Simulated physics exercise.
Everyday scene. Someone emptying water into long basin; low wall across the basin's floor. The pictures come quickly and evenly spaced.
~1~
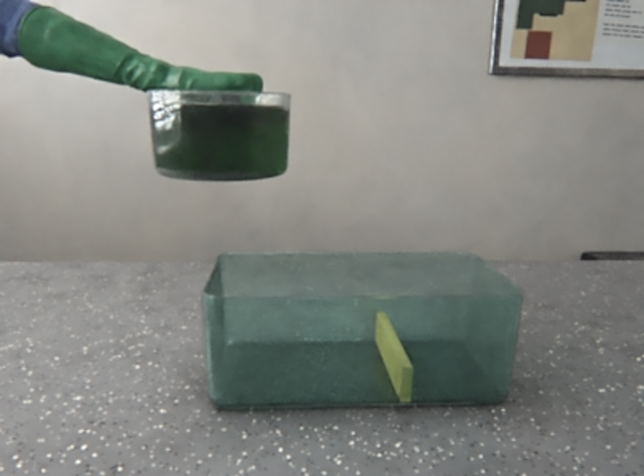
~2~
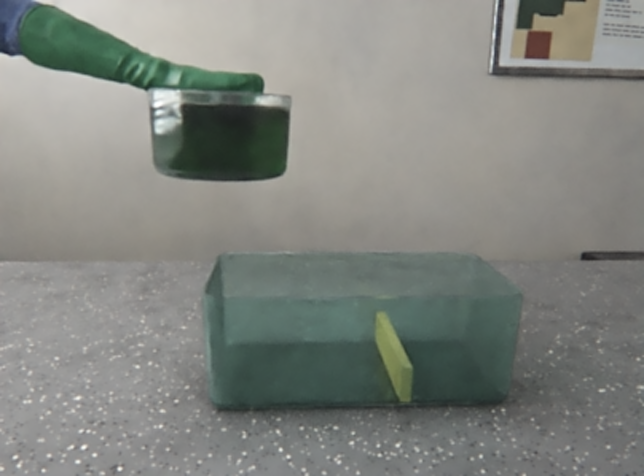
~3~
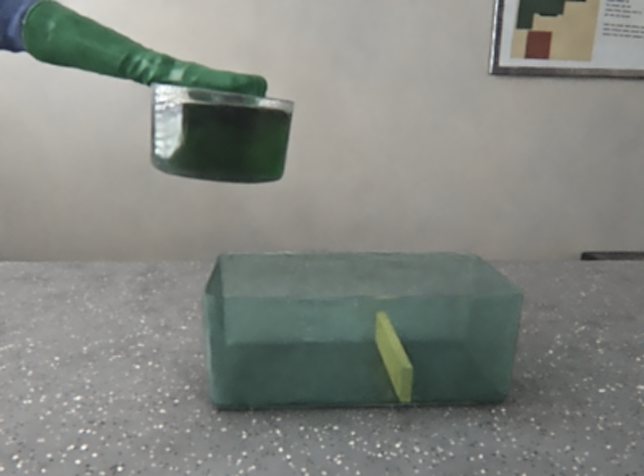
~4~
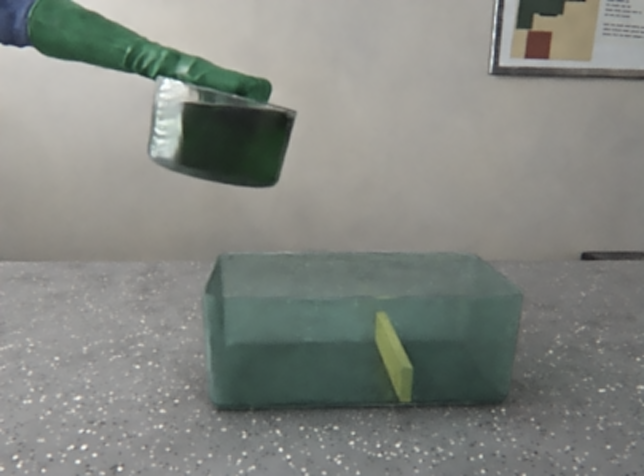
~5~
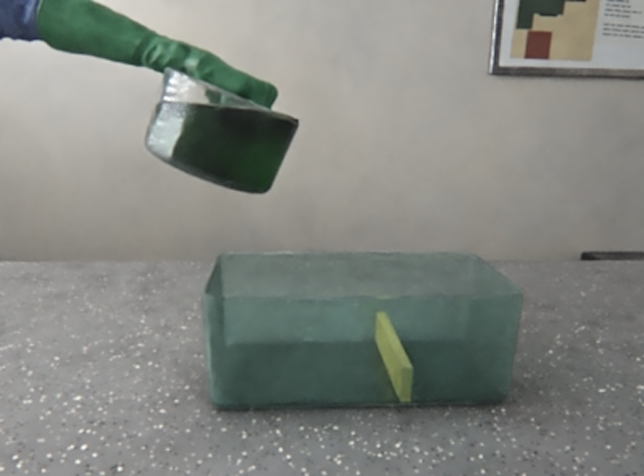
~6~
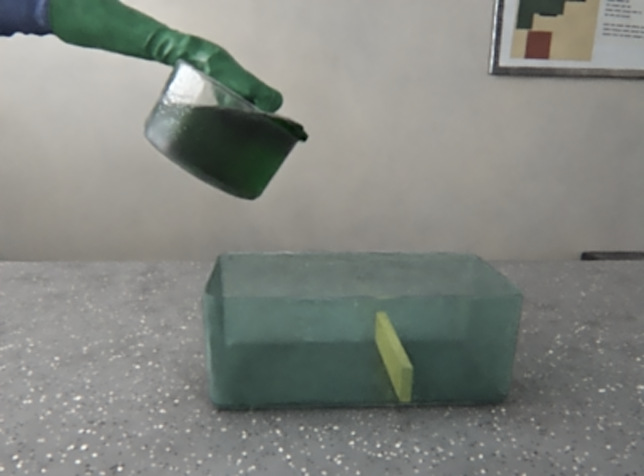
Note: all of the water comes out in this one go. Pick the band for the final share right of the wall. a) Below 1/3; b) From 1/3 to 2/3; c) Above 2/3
The answer is a.
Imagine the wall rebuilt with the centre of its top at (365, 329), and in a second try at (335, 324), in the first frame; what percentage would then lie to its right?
Respectively 20 and 65 per cent, approximately.
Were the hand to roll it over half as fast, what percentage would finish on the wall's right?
About 5 %.
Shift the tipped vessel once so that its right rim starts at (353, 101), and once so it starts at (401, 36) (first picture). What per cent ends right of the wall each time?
The first start yields 50 per cent, the second 60 per cent.
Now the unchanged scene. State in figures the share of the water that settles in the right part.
About 10 per cent.
A moment on, the tilt is 91° and 36 per cent is still to pour, 20 is left of the wall and 0 right of it.
Next, the tilt is 96° and 11 per cent is still to pour, 74 is left of the wall and 2 right of it.
Then the tilt is 96° and 3 per cent is still to pour, 80 is left of the wall and 7 right of it.
Later the tilt is 96° and 1 per cent is still to pour, 84 is left of the wall and 10 right of it.
Finally, 85 per cent lies left of the wall, 11 right of it and 4 outside.
